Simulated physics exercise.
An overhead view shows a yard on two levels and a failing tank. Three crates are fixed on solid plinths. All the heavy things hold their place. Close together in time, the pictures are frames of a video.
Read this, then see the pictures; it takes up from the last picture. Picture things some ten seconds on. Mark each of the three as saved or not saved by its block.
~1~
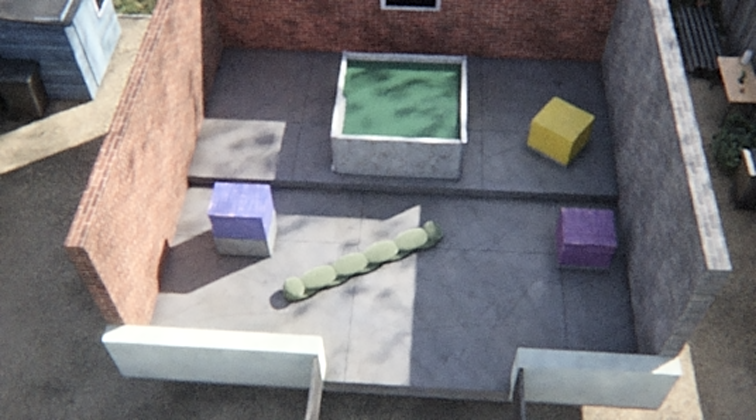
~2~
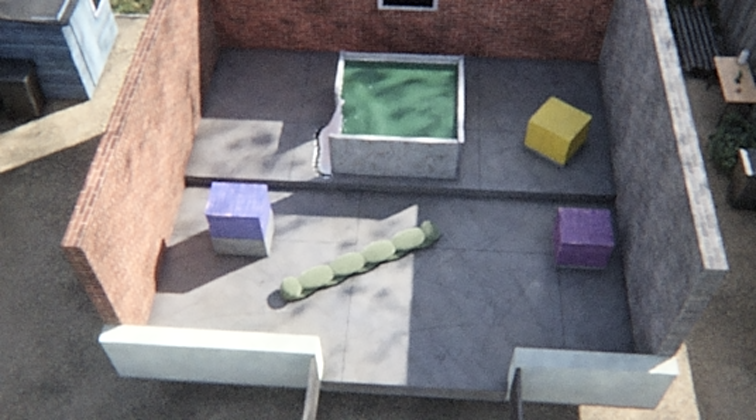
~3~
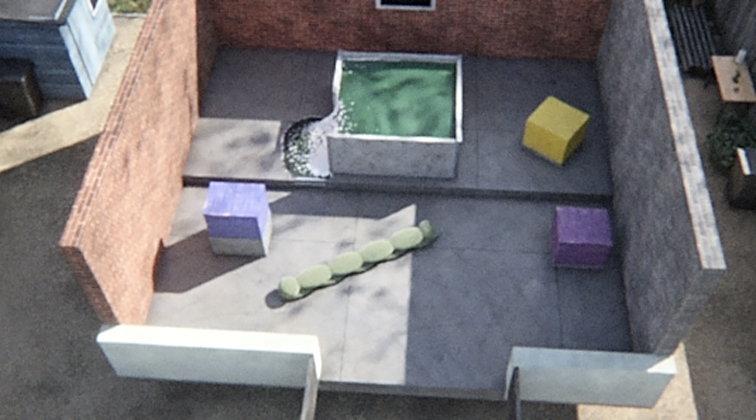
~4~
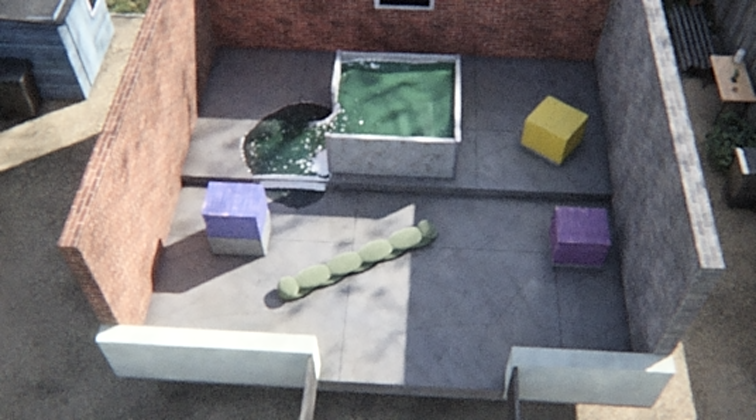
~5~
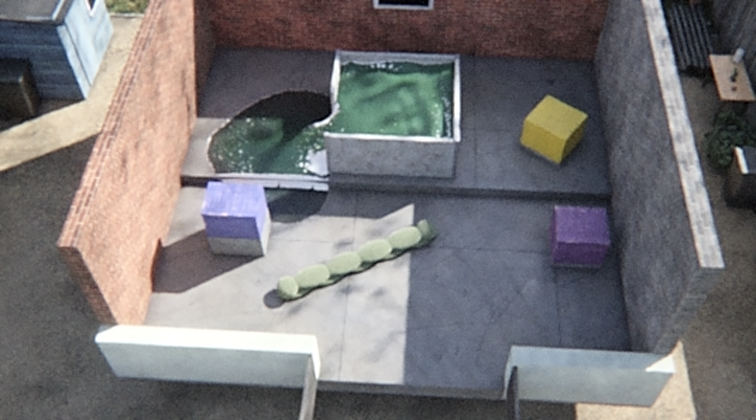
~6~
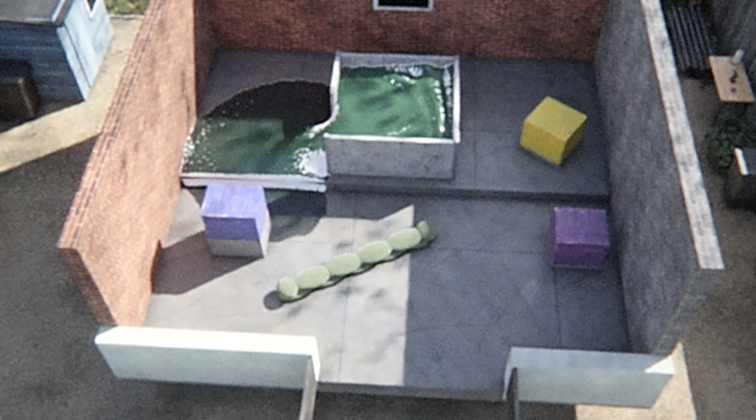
Yellow crate - not saved; purple crate - not saved; blue crate - saved.
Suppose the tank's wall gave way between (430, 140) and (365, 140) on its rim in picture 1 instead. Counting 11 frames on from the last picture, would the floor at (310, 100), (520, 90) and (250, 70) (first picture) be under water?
Place one: Spared by the leak. Place two: Spared by the leak. Place three: Spared by the leak.
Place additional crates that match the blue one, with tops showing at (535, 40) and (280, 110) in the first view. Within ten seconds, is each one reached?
Is left dry, becomes wet.
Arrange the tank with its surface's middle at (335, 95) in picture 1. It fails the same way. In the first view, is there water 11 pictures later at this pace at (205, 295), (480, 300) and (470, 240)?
As listed: Wet, not flooded, clear.
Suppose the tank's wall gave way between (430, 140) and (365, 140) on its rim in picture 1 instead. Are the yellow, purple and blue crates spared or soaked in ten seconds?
Then: The yellow crate stays dry, the purple crate is topped, the blue crate is spared.
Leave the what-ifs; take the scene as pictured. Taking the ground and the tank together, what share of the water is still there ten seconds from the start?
Close to 94 %.
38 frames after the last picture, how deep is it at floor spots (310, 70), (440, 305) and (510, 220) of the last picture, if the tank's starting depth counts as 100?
In turn 8, 6 and 2 in a hundred.
A moment on, water covers 20 % of the floor; the yellow crate not reached, the purple crate not reached, the blue crate water round its plinth.
Next, water covers 30 % of the floor; the yellow crate not reached, the purple crate not reached, the blue crate water round its plinth.
Then, water covers 45 % of the floor; the yellow crate not reached, the purple crate not reached, the blue crate water round its plinth.
Later, water covers 80 % of the floor; the yellow crate water round its plinth, the purple crate water round its plinth, the blue crate water round its plinth.
In the end, water covers 95 % of the floor; the yellow crate was topped, the purple crate was topped, the blue crate stayed above the water.
